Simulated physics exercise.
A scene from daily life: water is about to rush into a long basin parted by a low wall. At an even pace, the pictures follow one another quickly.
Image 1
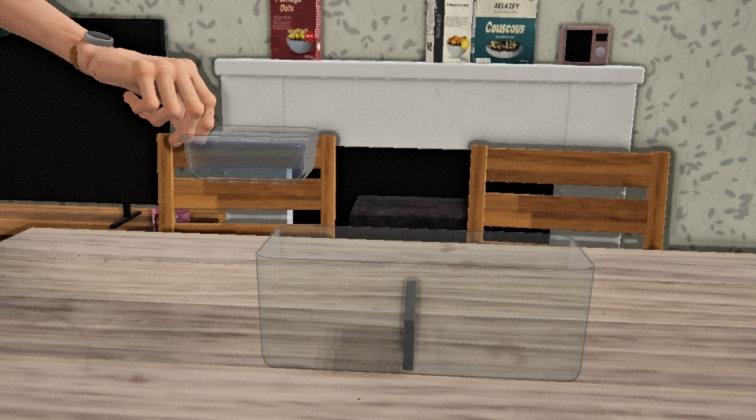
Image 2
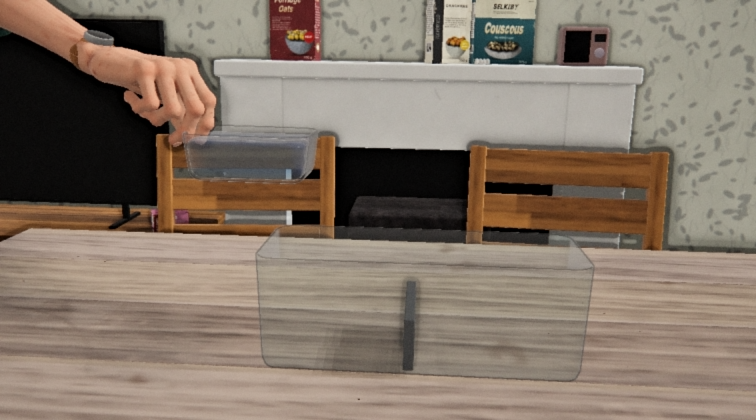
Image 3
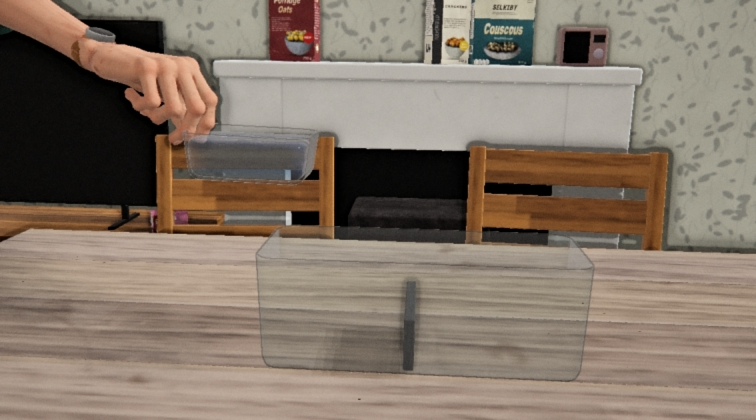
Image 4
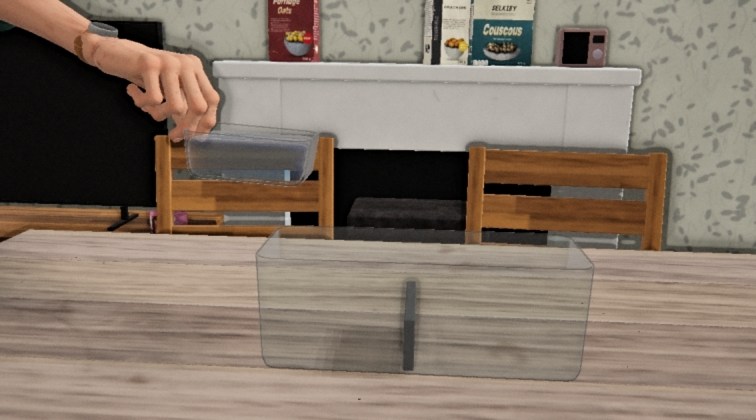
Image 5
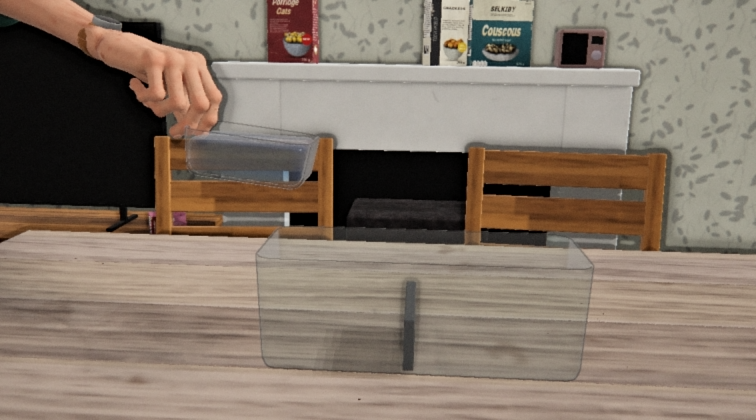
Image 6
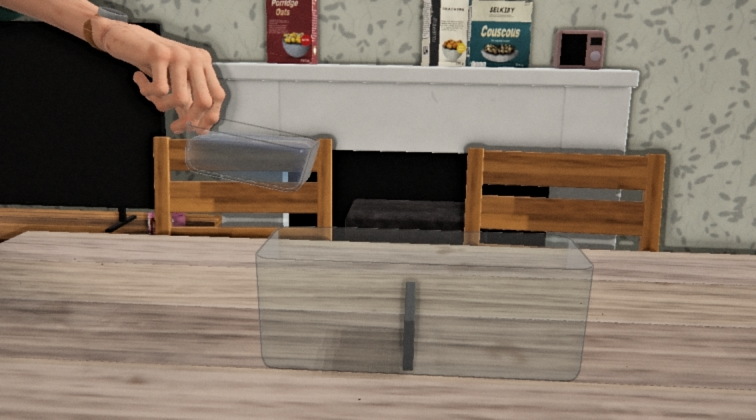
In the video, a hand holds a clear container above a wooden table, behind a long transparent basin with a low dark divider, keeping it nearly level at first, then slowly tilting it slightly down toward the right.
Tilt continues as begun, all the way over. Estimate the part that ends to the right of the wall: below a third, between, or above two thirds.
Most likely the right of the wall will hold too little for one third.
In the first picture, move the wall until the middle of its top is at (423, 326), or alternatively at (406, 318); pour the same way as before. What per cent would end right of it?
The first placement gives around 15 percent, the second 5 percent.
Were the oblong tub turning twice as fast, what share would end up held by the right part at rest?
I'd say roughly 5 in every hundred ends up there.
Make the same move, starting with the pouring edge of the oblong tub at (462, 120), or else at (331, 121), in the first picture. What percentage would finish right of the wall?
95 %, 0 %.
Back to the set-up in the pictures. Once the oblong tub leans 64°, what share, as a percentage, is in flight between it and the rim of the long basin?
That comes to near 40 percent.
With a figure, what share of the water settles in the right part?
That share comes out near 0 percent.
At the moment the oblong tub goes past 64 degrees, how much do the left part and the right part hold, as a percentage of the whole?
Left 30 per cent, right 0 per cent.
A moment on, the oblong tub is tipped part way and 32 per cent is still to pour, 30 is left of the wall and 0 right of it.
Next, the oblong tub is tipped on its side and 6 per cent is still to pour, 90 is left of the wall and 1 right of it.
Then the oblong tub is tipped on its side and 0 per cent is still to pour, 97 is left of the wall and 2 right of it.
Later the oblong tub is tipped on its side and 0 per cent is still to pour, 98 is left of the wall and 2 right of it.
In the end 98 per cent lies left of the wall, 2 right of it and 0 outside.
